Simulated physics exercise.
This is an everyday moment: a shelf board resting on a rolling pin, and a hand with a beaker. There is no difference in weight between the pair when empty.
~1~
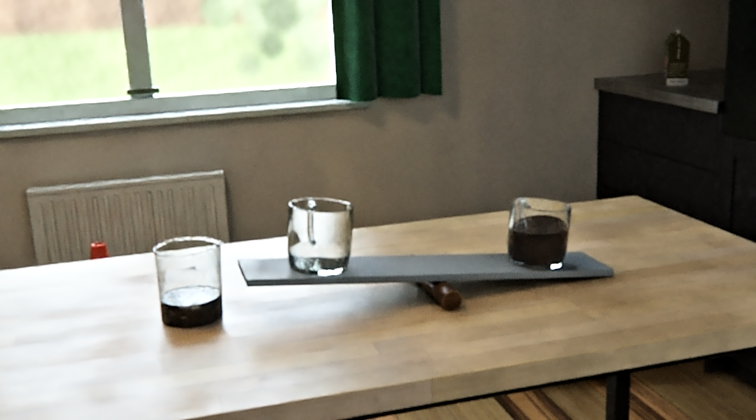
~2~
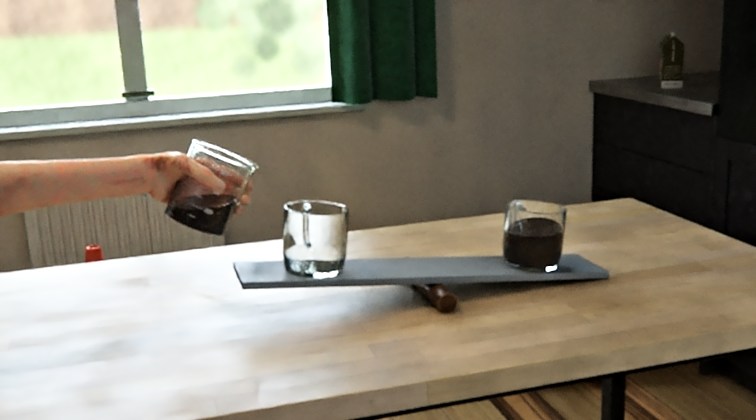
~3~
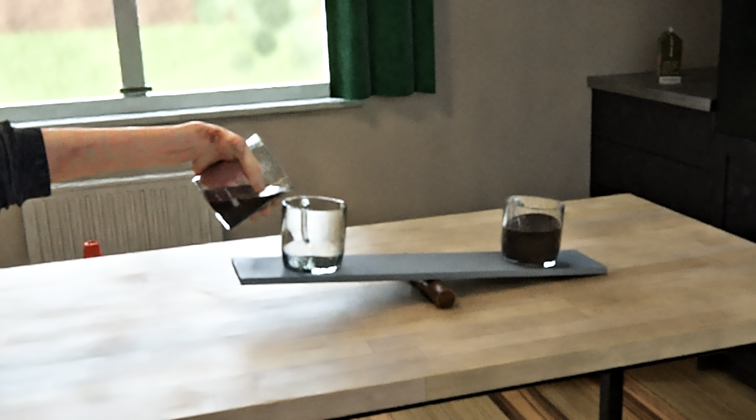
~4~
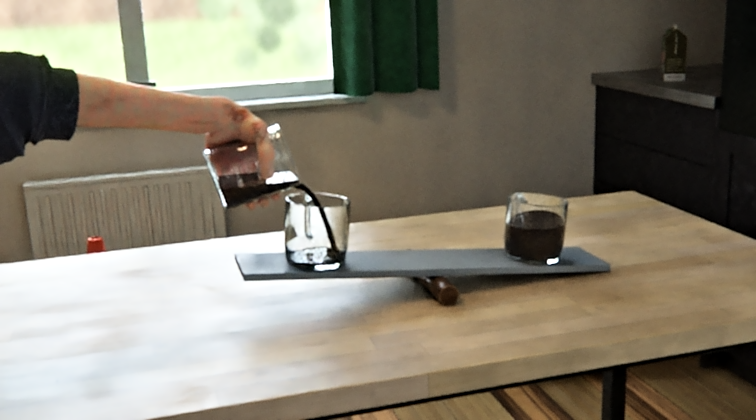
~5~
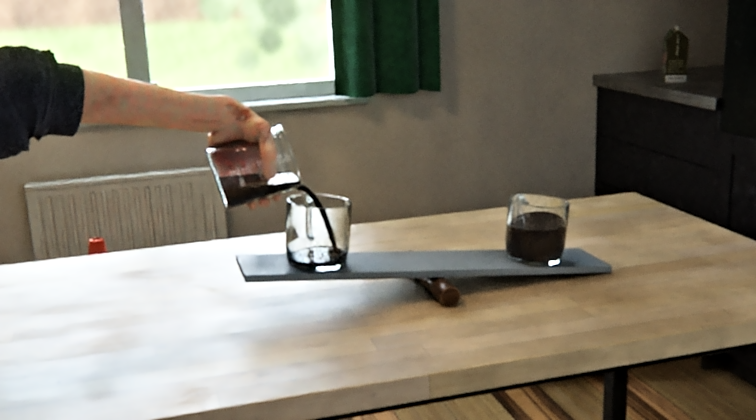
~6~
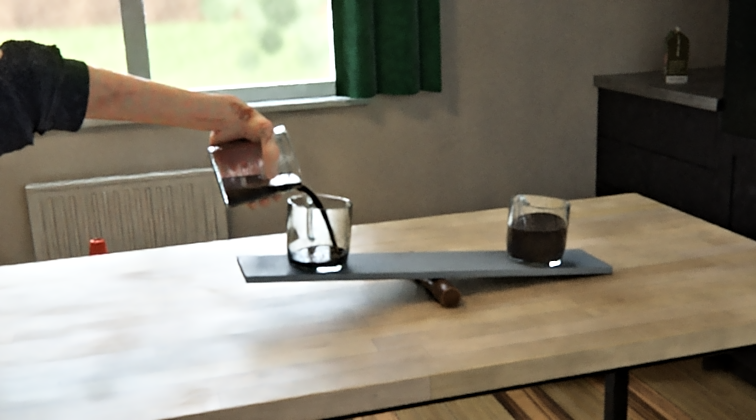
A hand lifts a beaker and pours dark liquid into the left glass on a board.
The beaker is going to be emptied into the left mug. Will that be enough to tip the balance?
The tilt persists.
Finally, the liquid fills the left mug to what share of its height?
The level sits near 35 per cent of the height.
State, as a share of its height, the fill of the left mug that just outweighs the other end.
Near 55 %.
Shortly, the left mug is about a quarter full; the shelf board leans as before.
Then, the left mug is about a third full; the shelf board leans as before.
At the finish, the left mug is about a third full; the shelf board leans as before.
